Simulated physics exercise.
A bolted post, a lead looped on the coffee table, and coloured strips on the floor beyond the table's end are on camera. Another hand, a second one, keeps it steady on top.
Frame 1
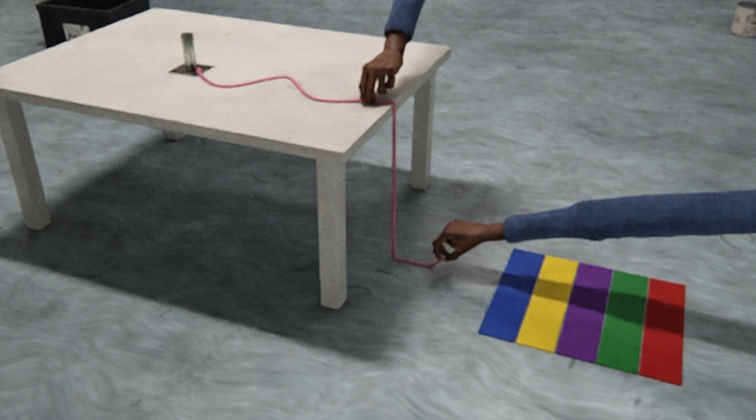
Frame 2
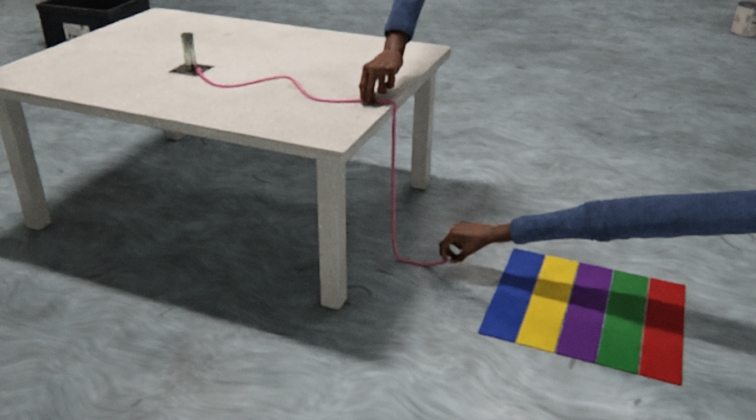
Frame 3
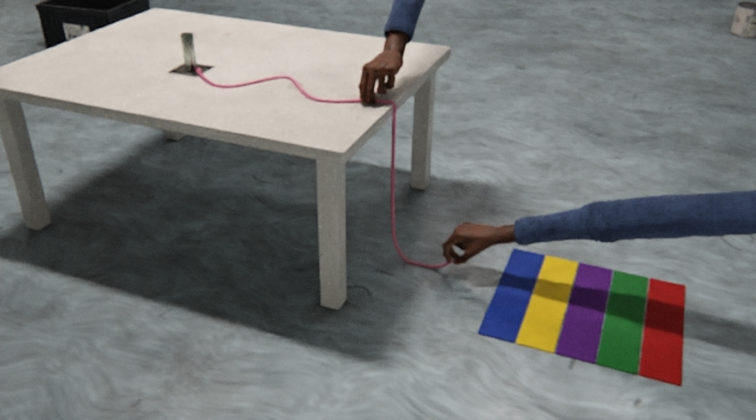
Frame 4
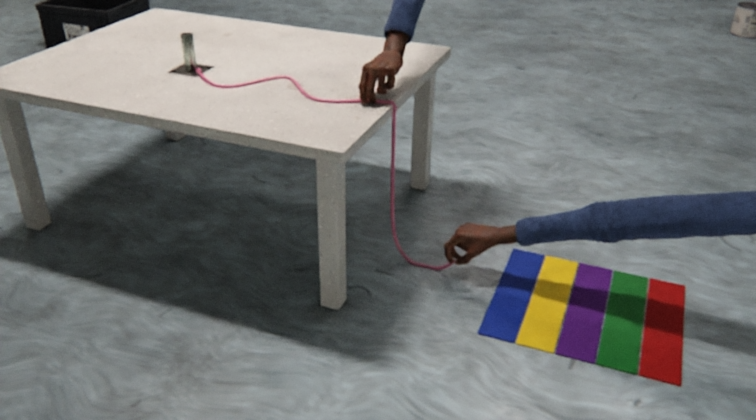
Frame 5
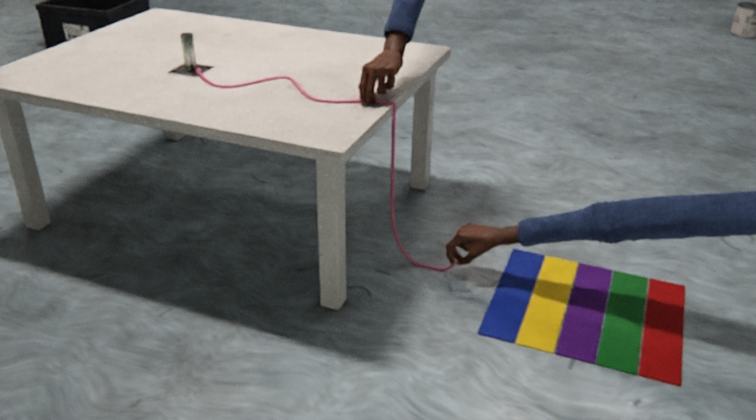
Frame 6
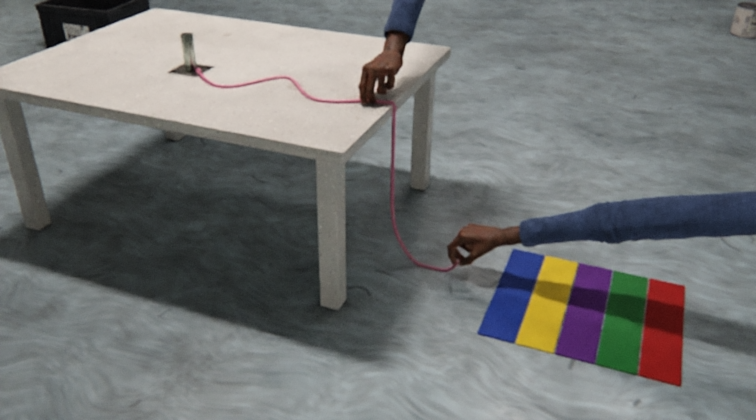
Red cord's lower end shifting slightly right in one hand's fingers beside coloured floor strips, another hand steadying it on the table.
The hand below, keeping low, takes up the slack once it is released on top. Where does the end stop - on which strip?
On the green strip.
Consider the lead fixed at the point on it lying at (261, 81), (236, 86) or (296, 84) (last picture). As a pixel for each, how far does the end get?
(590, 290), (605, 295), (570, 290).
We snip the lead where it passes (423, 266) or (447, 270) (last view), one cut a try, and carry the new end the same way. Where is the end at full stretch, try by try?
Estimated pixels: (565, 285) then (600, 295).
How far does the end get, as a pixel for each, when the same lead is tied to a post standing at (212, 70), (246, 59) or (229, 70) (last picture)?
Taking the tries in turn, you get (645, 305), (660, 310) and (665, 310).
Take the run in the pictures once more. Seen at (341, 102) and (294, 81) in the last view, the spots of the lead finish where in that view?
Point one to (398, 109), point two to (321, 91).
Early on, end near (565, 287); over yellow.
Midway, end near (601, 295); over purple.
At the end of the slack, end near (623, 300); over green. It gets as far as the green strip.
